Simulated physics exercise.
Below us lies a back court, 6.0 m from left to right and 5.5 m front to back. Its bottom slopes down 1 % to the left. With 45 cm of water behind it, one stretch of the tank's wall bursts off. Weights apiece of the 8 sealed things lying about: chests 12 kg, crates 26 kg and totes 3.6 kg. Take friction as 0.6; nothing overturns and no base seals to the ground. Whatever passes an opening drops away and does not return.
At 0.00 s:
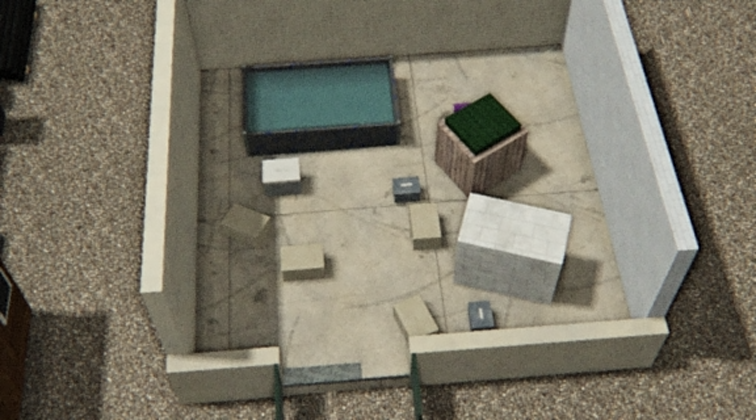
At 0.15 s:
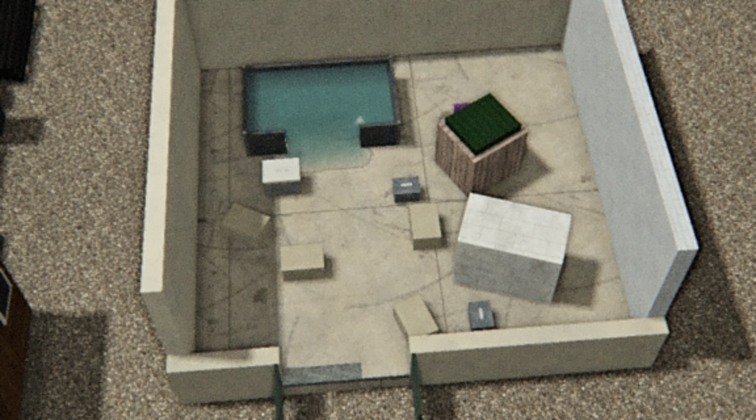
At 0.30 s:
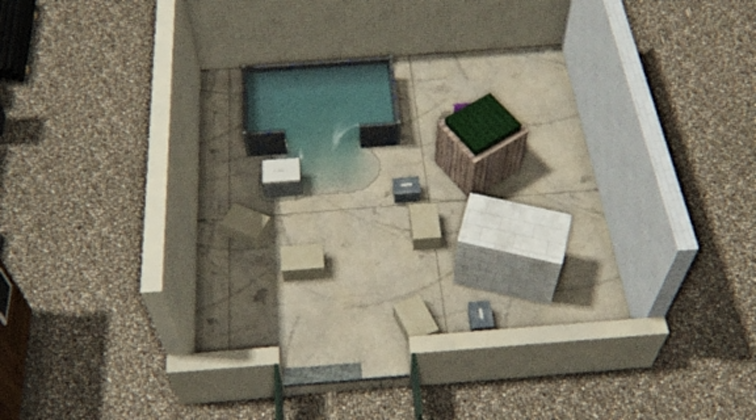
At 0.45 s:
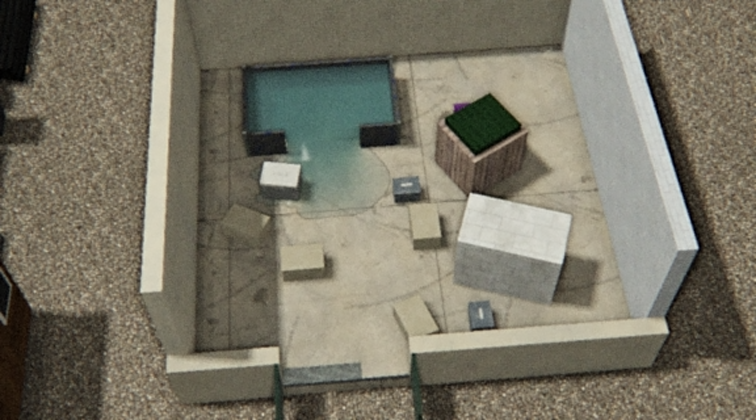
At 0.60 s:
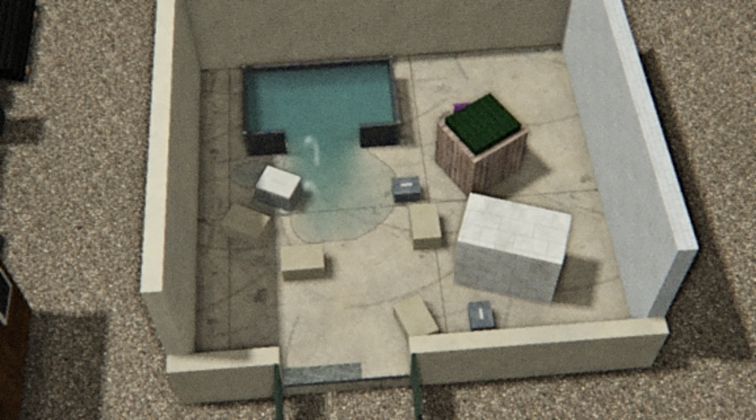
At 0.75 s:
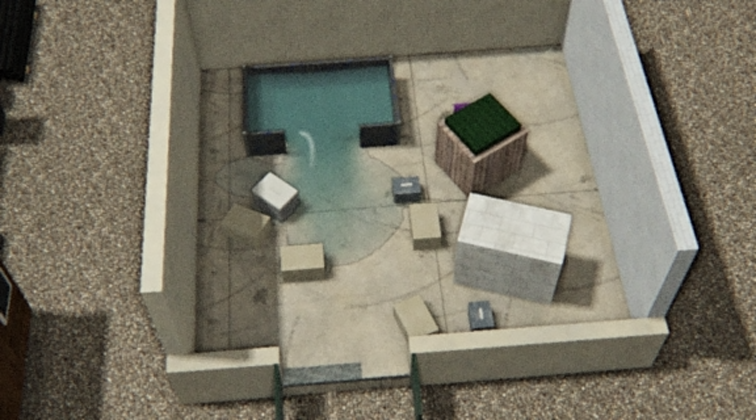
A tank of water in a walled yard lost part of its front wall, and water spread out across the floor among the scattered boxes, pushing and turning one white box near the opening.
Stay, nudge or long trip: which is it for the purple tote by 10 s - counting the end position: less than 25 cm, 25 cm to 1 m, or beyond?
The purple tote barely shifts.
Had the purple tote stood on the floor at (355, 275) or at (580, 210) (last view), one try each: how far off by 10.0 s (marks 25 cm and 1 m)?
In that order: It ends far away; it barely shifts.
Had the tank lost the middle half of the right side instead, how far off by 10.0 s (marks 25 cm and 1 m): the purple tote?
In that case the purple tote gets carried off.
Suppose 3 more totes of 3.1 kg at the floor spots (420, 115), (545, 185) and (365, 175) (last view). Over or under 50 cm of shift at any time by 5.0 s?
In that order: Short of it, short of it, over.
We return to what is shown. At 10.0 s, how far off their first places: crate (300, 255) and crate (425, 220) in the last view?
In turn: 140 cm, 0 cm.
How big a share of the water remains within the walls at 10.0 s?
Some 64 per cent remains.
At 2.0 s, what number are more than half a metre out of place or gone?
I count 3.
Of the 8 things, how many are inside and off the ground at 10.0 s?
I count 1.
After 2.0 s the purple tote is near (468, 110), 0.0 m from its start, aground; 0 of 8 are out; 1 afloat.
After 4.5 s the purple tote is near (468, 110), 0.0 m from its start, aground; 0 of 8 are out; 1 afloat.
After 7.0 s the purple tote is near (468, 110), 0.0 m from its start, aground; 0 of 8 are out; 1 afloat.
After 10.0 s the purple tote is near (468, 110), 0.0 m from its start, aground; 0 of 8 are out; 1 afloat.
